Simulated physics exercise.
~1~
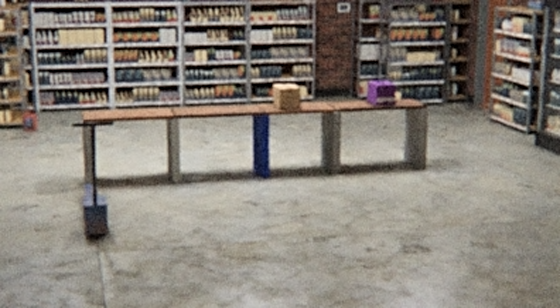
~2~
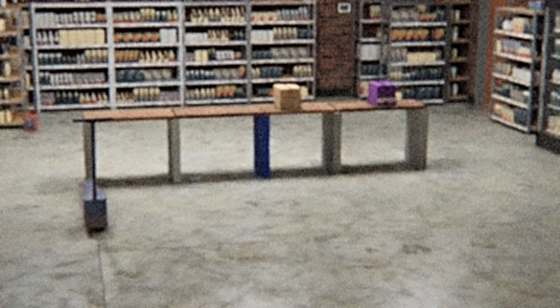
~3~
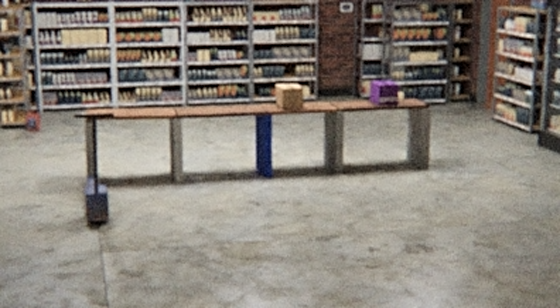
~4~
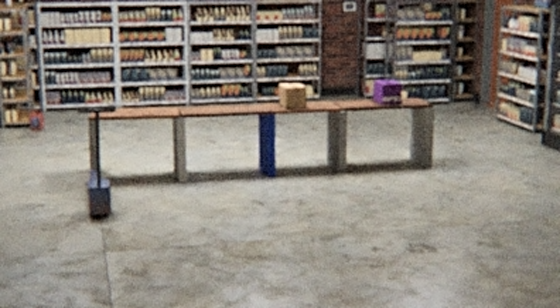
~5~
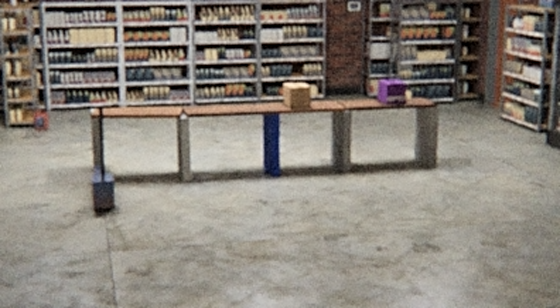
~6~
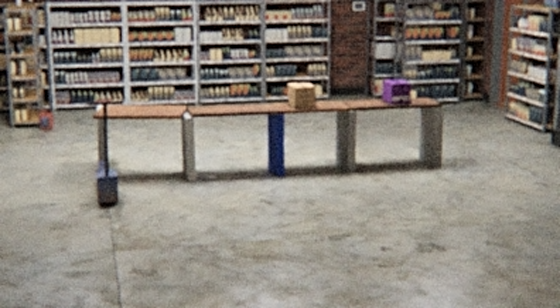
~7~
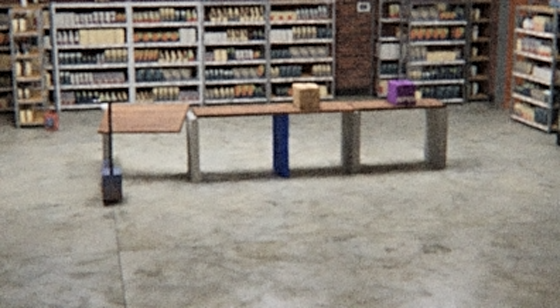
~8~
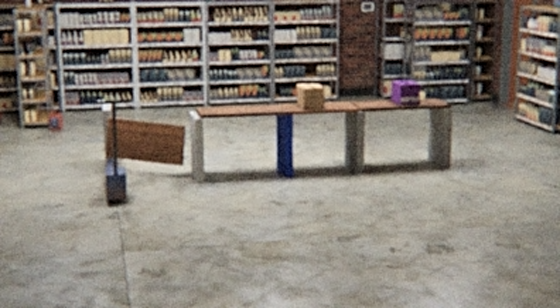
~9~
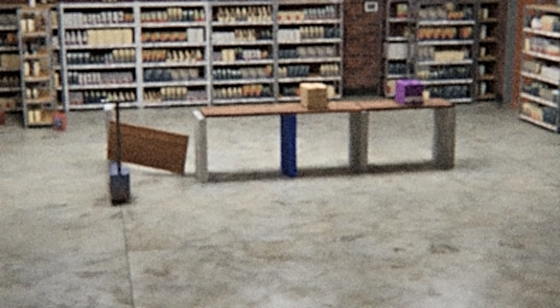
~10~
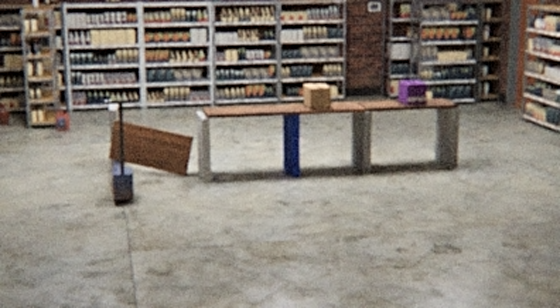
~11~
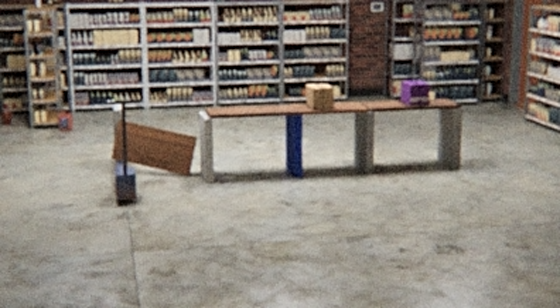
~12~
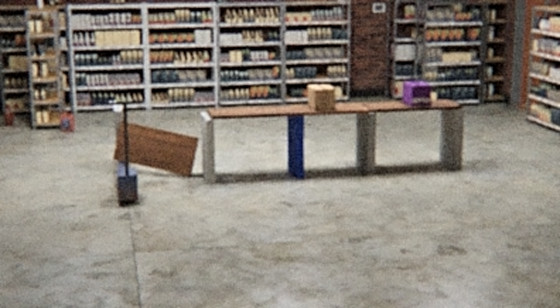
A small dark wheeled jack nudges a row of uprights, the left end board dropping and hanging tilted while the rest stays standing.
